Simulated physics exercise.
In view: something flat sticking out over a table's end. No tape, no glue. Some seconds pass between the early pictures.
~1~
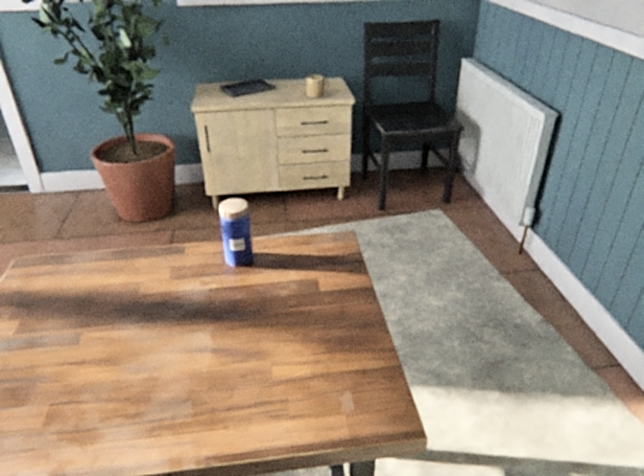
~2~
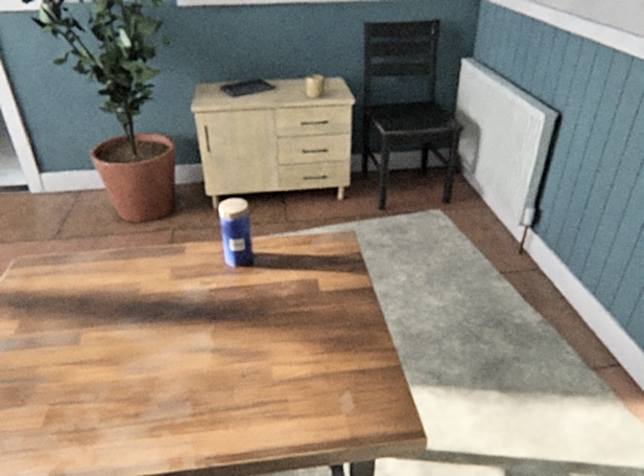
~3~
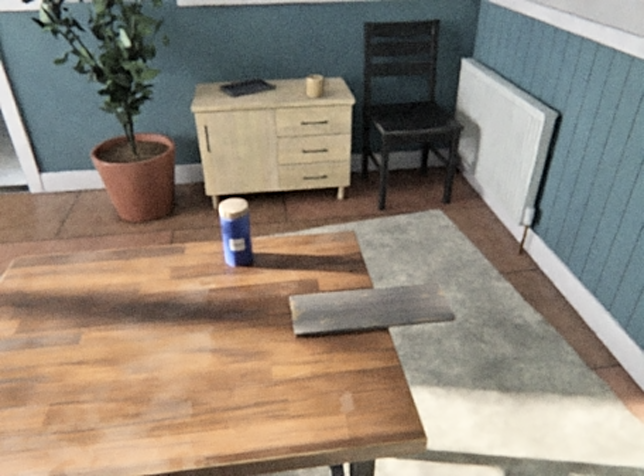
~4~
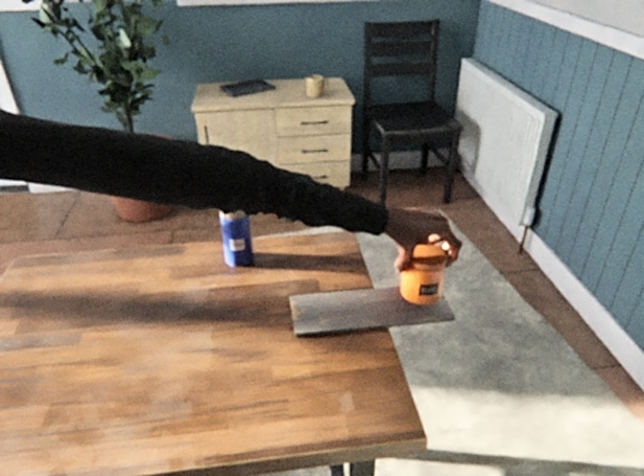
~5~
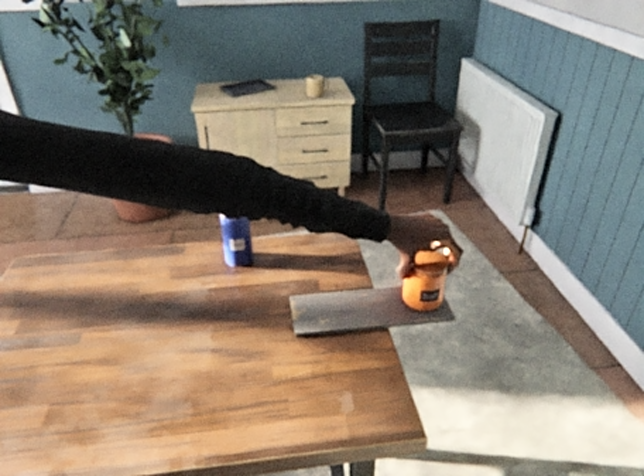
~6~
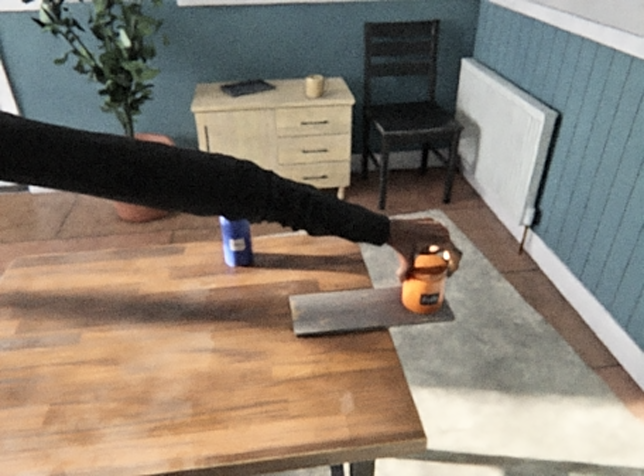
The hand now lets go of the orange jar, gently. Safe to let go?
The board comes down.
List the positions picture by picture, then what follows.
In the first picture, the last thing is not in view yet; blue jar (237, 233).
In the second picture, the last thing is not in view yet; blue jar (237, 233).
In the third picture, the last thing is not in view yet; blue jar (237, 233).
In the fourth picture, still above its spot; orange jar (423, 273); blue jar (237, 233).
In the fifth picture, still above its spot; orange jar (425, 279); blue jar (237, 233).
In the sixth picture, set down, still held; orange jar (425, 283); blue jar (237, 233).
Then, 0.40 s on from there, orange jar now down on the floor or falling; grey board on its side.
Then, 0.50 s on from there, grey board now down on the floor or falling.
Then, 0.60 s on from there, things are still on the move.
Then, 0.90 s on from there, as before.
In the end, down on the floor or falling, grey board and orange jar; blue jar unmoved. The board tips off the edge.
